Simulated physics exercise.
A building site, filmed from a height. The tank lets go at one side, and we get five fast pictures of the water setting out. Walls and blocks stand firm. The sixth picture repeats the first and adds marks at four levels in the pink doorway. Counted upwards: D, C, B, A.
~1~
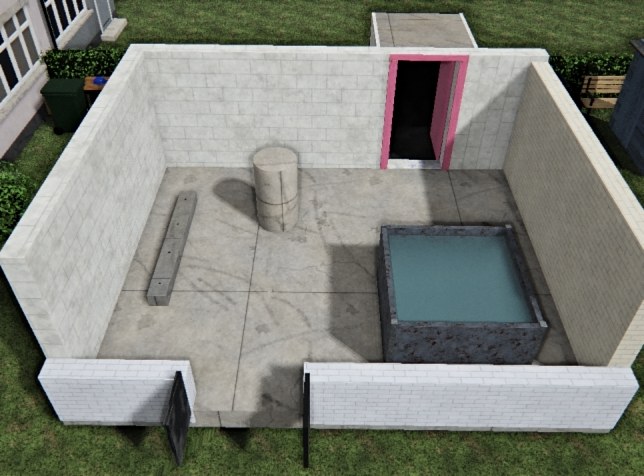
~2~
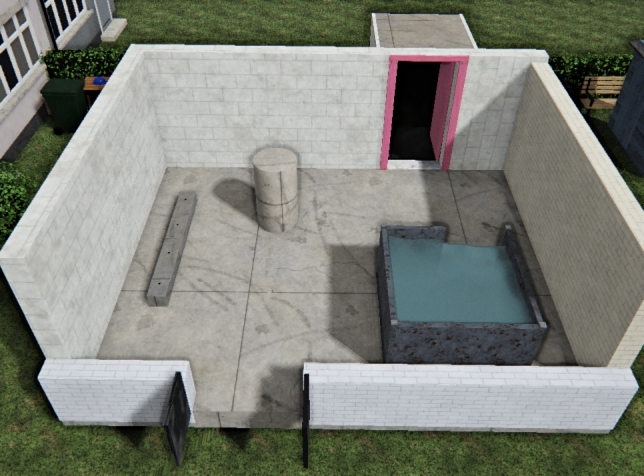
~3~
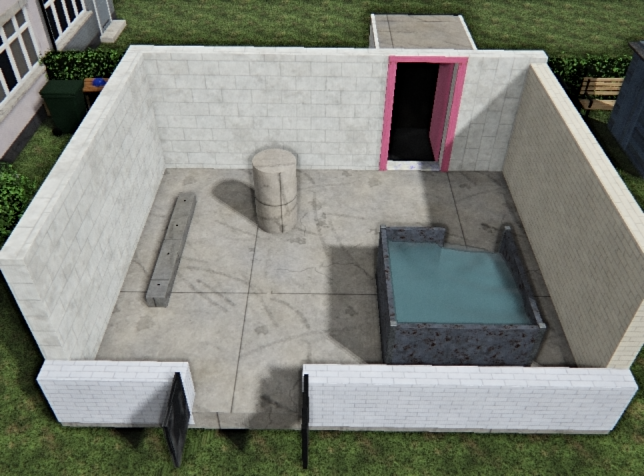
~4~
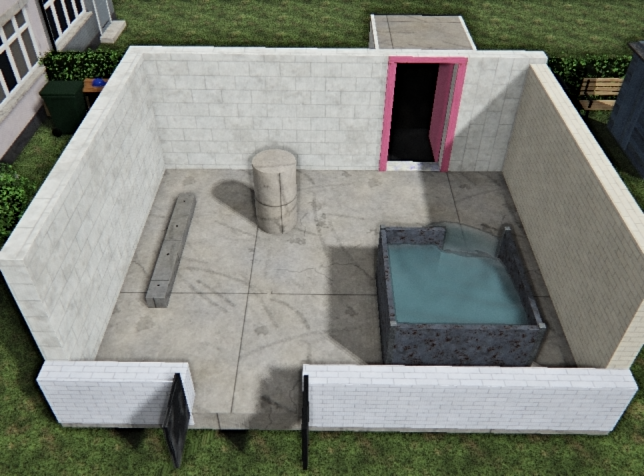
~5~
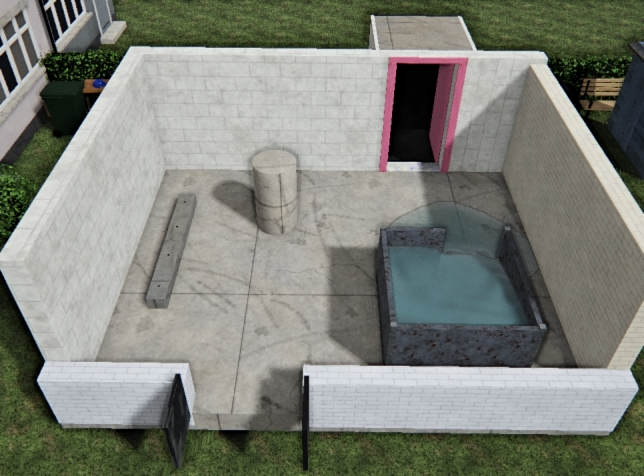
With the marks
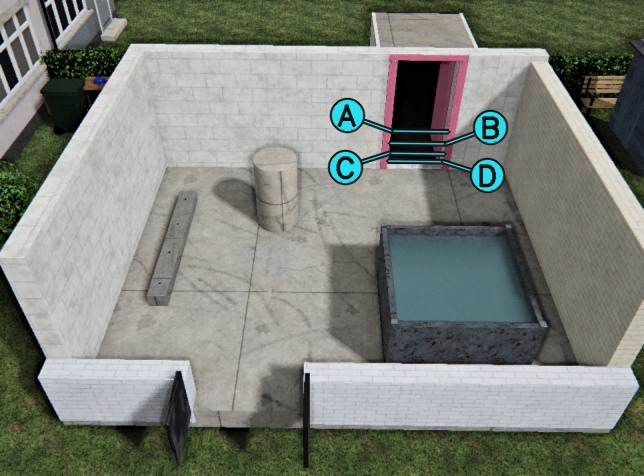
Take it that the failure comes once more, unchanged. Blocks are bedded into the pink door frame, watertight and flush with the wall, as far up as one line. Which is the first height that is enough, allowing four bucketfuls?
Mark C just does it.
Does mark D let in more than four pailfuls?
Yes, it does.
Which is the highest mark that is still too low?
That would be D.
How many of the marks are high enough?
Three.
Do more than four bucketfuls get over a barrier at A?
No, that is safe.
In cyan, A at (419, 131); B at (418, 143); C at (416, 153); D at (415, 161); from the bottom up D, C, B, A.
For mark A, nothing gets over.
For mark B, nothing gets over.
For mark C, a splash gets over, under a bucket.
For mark D, about 12 bucketfuls get in.
